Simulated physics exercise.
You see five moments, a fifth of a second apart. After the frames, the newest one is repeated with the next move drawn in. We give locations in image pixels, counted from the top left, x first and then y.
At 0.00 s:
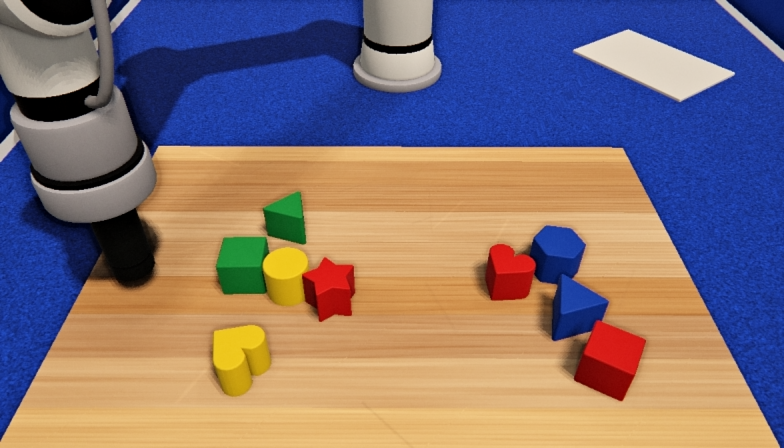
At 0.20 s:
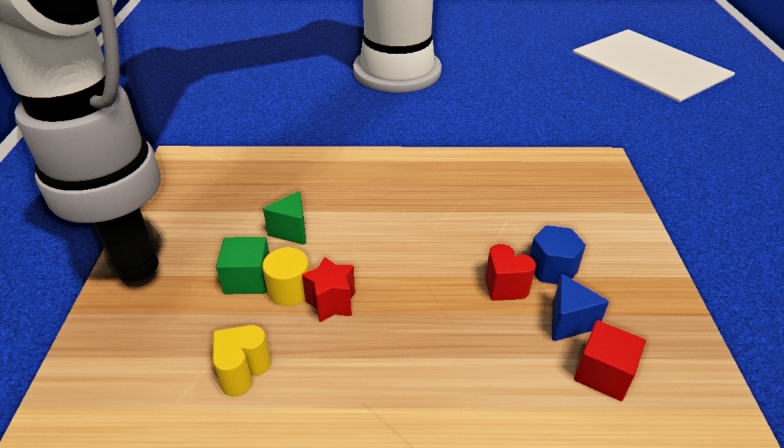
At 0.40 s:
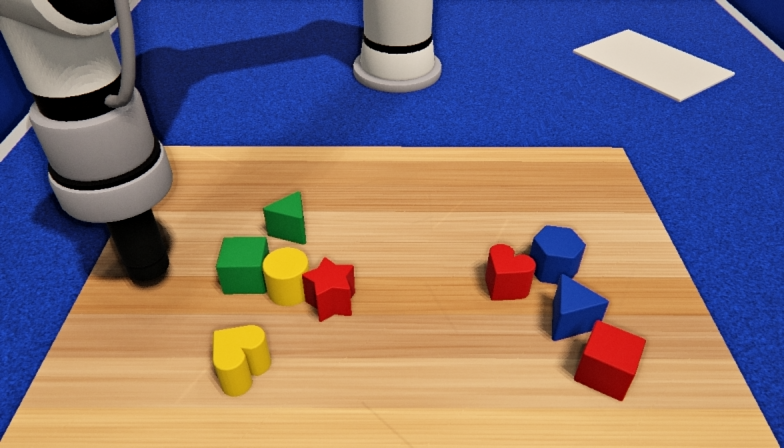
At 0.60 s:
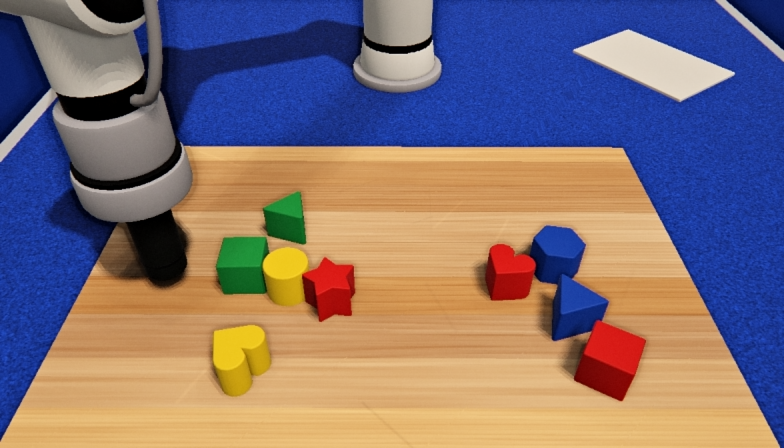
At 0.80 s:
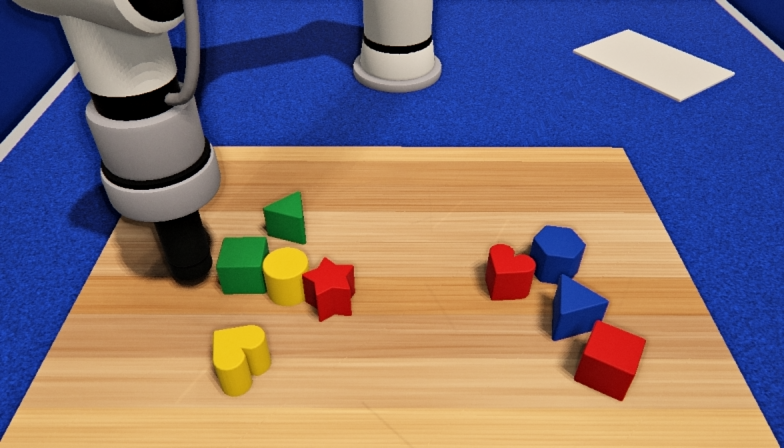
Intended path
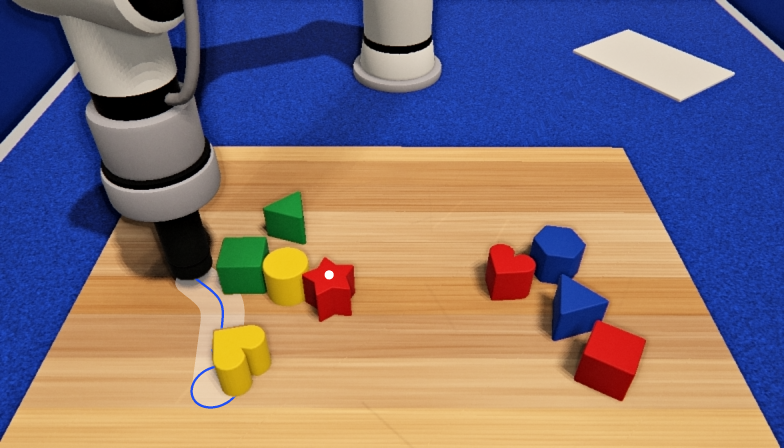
Robot arm with a black tip sliding right across a wooden board toward a green block, the coloured blocks staying still.
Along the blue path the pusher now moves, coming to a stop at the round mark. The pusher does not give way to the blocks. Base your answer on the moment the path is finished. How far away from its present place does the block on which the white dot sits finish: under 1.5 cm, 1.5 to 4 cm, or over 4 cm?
Shift of under 1.5 cm.
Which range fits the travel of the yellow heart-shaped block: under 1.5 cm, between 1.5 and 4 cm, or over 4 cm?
Its displacement is between 1.5 and 4 cm.
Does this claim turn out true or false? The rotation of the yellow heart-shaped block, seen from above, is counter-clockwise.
Verdict: True.
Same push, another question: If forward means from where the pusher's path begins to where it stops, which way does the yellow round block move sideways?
It gets pushed left.
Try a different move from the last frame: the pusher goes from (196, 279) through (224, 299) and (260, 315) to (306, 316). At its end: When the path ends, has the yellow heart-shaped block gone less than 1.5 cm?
Yes - that is the case.
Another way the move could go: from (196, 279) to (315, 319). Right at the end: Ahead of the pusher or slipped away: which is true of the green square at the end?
Fallen away.
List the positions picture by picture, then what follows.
Pusher's lower end at (135, 268); yellow heart-shaped block at (235, 343); green square at (241, 251); yellow round block at (285, 262); red star block at (329, 275), in the first frame.
Pusher at (138, 268); blocks still, in the second frame.
Pusher at (149, 268); blocks still, in the third frame.
Pusher at (167, 267); blocks still, in the fourth frame.
Pusher at (192, 267); yellow heart-shaped block at (235, 343); green square at (241, 251); yellow round block at (285, 262); red star block at (329, 275), in the fifth frame.
Drawn move, from (196, 279) over (221, 304) and (220, 342) to (216, 386); the dot is on the red star block.
What follows on the original path. One third of the way, pusher at (218, 292); green square at (253, 254), turned 30° anticlockwise; yellow round block at (305, 259); red star block at (336, 277).
Two thirds of the way, pusher at (217, 330); green square at (253, 254), turned 30° anticlockwise; yellow round block at (305, 259); red star block at (336, 277).
At the end, pusher at (212, 374); yellow heart-shaped block at (251, 370), turned 70° anticlockwise; green square at (253, 254), turned 30° anticlockwise; yellow round block at (305, 259); red star block at (336, 277).
